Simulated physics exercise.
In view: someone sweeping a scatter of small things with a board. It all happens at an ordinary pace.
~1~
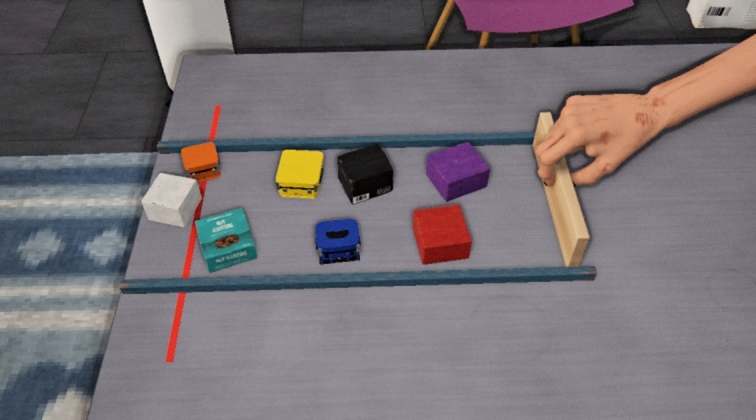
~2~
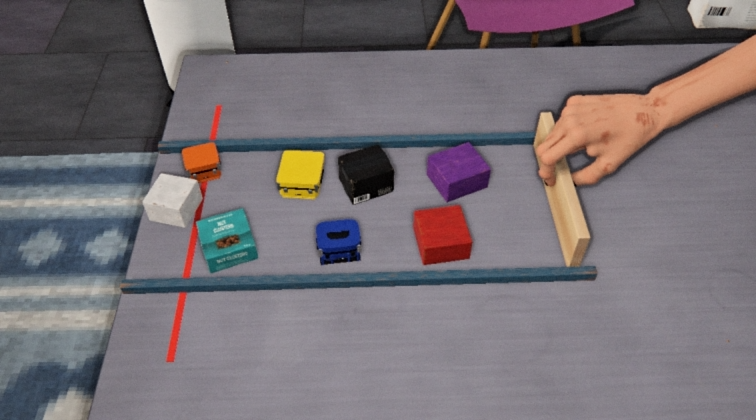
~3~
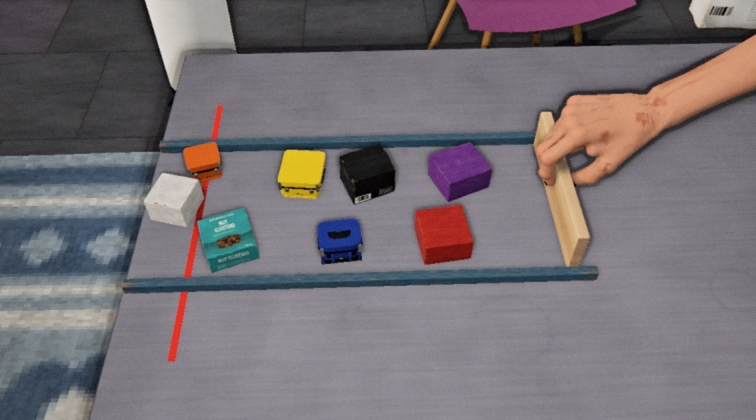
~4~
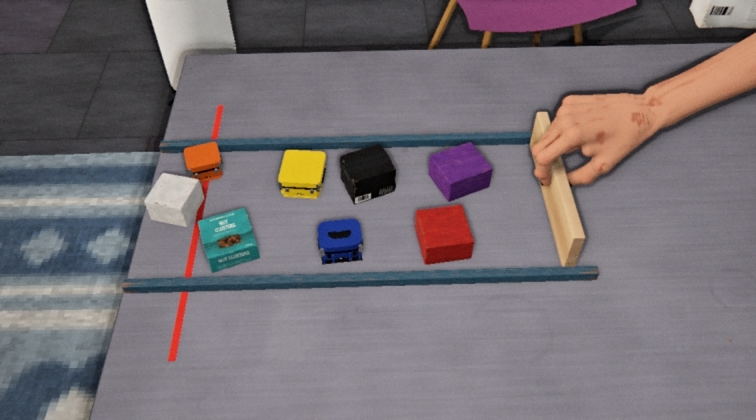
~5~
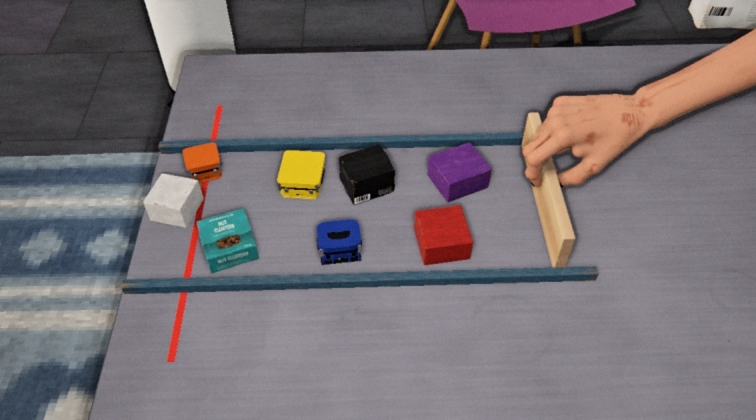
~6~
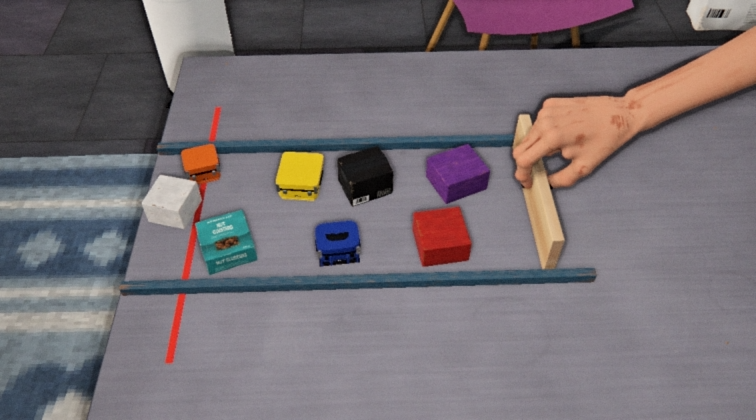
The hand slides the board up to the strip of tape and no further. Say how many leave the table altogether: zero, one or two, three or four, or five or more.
As it turns out, the number that fall off is five or more.
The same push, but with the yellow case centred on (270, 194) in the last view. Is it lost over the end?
From there it drops off.
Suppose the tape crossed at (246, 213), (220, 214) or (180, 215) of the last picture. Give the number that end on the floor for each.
Down on the floor: 4, 4 and 6.
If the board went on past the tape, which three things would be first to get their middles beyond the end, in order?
Earliest first: The orange case, the white block, the yellow case.
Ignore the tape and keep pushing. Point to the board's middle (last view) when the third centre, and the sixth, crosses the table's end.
Its middle is around (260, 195) and later (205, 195).
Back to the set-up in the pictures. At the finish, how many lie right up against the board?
It touches 2.
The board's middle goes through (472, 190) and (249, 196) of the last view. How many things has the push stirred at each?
1 and 8.
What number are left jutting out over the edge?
That would be 0.
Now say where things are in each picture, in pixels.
White block (173, 200); orange case (202, 164); turquoise box (226, 240); board (558, 186); tape (198, 213), in the first frame.
Orange case (203, 164); purple block (458, 172), in the second frame.
Turquoise box (228, 240); red block (443, 234), in the third frame.
White block (175, 200); blue case (340, 242), in the fourth frame.
Orange case (204, 164); board (545, 187), in the fifth frame.
White block (173, 202); orange case (202, 166); turquoise box (226, 242); board (536, 189); tape (198, 214), in the sixth frame.
Soon after, none off yet; white block at rest near (173, 202); orange case at rest near (202, 166); turquoise box at rest near (226, 242).
Then, none off yet; white block at rest near (173, 202); orange case moving near (195, 165); turquoise box at rest near (223, 241).
Further on, two off so far; white block falling near (136, 304); orange case falling near (161, 318); turquoise box moved well along near (137, 244).
By the end, the number that fall off is five or more; fallen, black box, blue case, yellow case, turquoise box, orange case and white block.
